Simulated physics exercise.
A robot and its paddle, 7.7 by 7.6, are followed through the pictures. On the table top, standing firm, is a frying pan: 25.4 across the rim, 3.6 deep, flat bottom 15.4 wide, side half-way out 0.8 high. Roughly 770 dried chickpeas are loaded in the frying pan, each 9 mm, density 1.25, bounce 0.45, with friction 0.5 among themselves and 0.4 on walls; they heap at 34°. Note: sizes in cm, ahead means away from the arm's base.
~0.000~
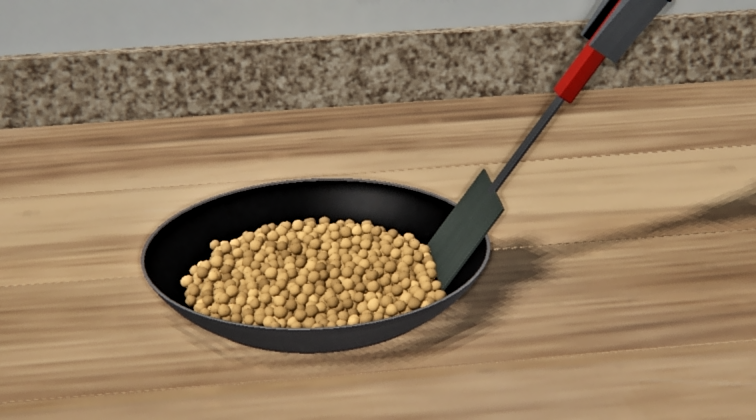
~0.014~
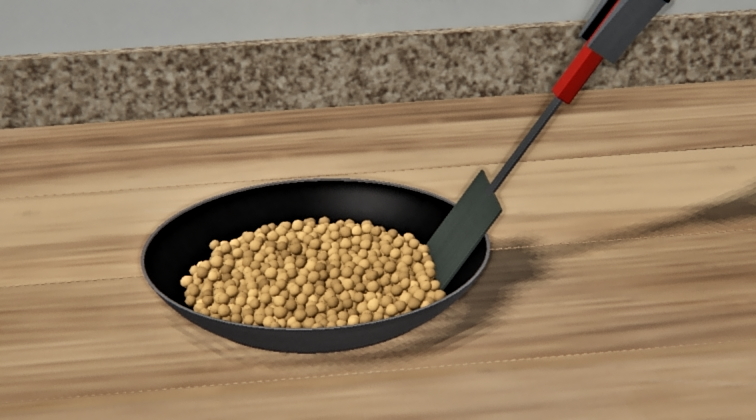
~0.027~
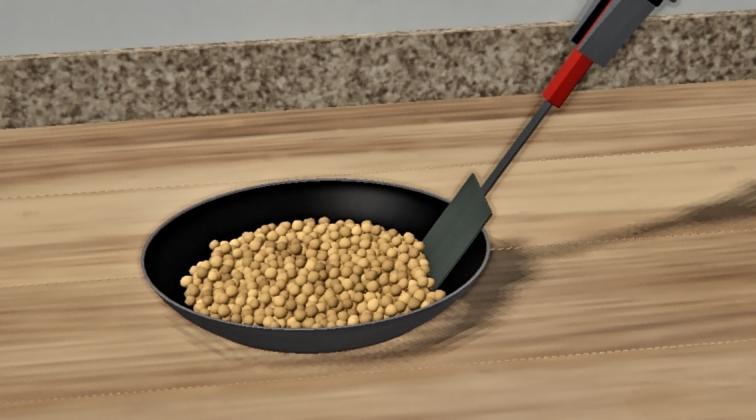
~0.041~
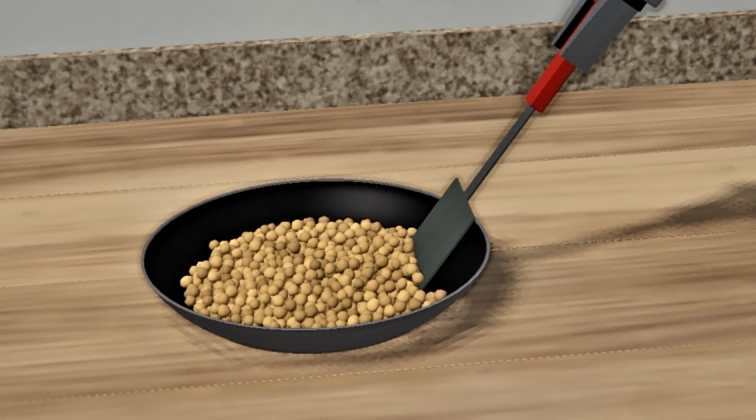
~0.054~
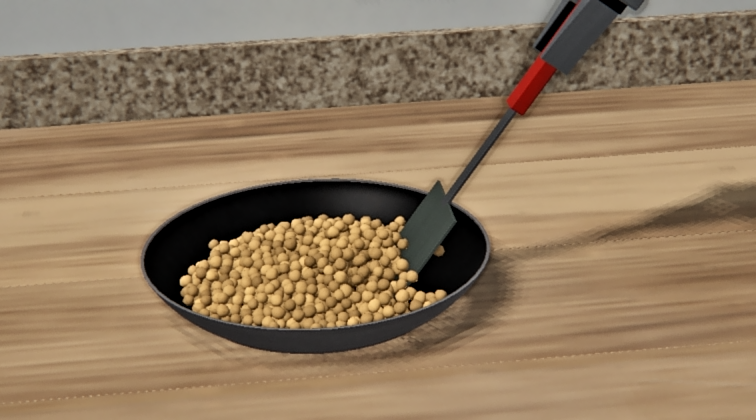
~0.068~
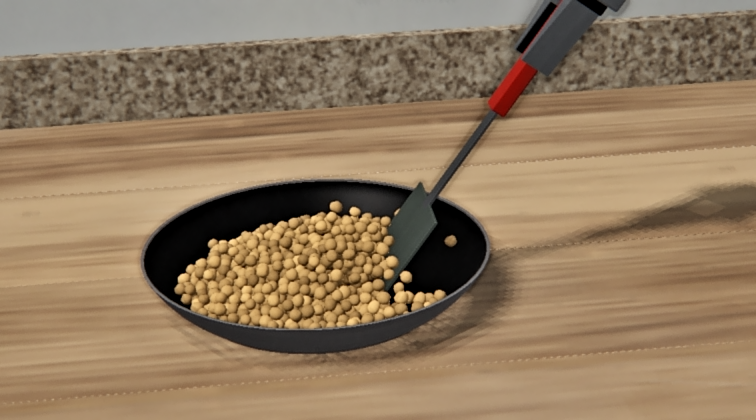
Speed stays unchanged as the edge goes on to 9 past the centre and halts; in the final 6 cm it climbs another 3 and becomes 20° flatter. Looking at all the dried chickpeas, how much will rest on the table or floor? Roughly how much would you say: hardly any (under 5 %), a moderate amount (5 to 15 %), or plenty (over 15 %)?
I'd say plenty.
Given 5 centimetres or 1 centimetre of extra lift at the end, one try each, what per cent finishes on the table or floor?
Result: Approx. 20 % and 20 %, one try each.
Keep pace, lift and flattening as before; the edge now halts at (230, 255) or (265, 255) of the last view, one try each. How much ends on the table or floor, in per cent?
Estimates, in order: 10 % and 5 %.
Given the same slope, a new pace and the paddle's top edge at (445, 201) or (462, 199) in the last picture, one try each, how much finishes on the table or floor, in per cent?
Roughly 20 and 5 percent.
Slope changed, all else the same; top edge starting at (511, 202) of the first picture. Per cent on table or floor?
I'd estimate around 20 per cent.
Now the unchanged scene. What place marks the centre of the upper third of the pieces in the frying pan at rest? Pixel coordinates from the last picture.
Near (230, 275).
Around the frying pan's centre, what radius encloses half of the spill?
It works out to near 28 cm.
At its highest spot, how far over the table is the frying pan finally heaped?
Close to 4.0 centimetres high.
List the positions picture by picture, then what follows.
Paddle top edge at (494, 188), sloping 54°; upper third of the load around (318, 267), from x 185 to 440, top at y 220; 770 in the frying pan, in the first picture.
Paddle top edge at (492, 189), sloping 54°; upper third of the load around (318, 267), from x 185 to 440, top at y 225, in the second picture.
Paddle top edge at (483, 193), sloping 54°; upper third of the load around (320, 267), from x 185 to 440, top at y 225, in the third picture.
Paddle top edge at (466, 197), sloping 54°; upper third of the load around (331, 265), from x 185 to 440, top at y 220, in the fourth picture.
Paddle top edge at (447, 200), sloping 54°; upper third of the load around (330, 262), from x 185 to 440, top at y 220, in the fifth picture.
Paddle top edge at (429, 202), sloping 54°; upper third of the load around (324, 260), from x 180 to 450, top at y 205; 770 in the frying pan, in the sixth picture.
By 0.11 s, sloping 54°, highest piece 9 above the table; 769 in the frying pan, 1 on the blade or in flight.
By 0.15 s, sloping 48°, highest piece 11 above the table; 768 in the frying pan, 2 on the blade or in flight.
By 0.38 s, sloping 34°, highest piece 8 above the table; 573 in the frying pan, 194 on the table or floor, 3 on the blade or in flight.
By 1.43 s, sloping 34°, highest piece 4 above the table; 573 in the frying pan, 197 on the table or floor.
Final count, 573 in the frying pan, 197 on the table or floor. That is 26 % on the table or floor.
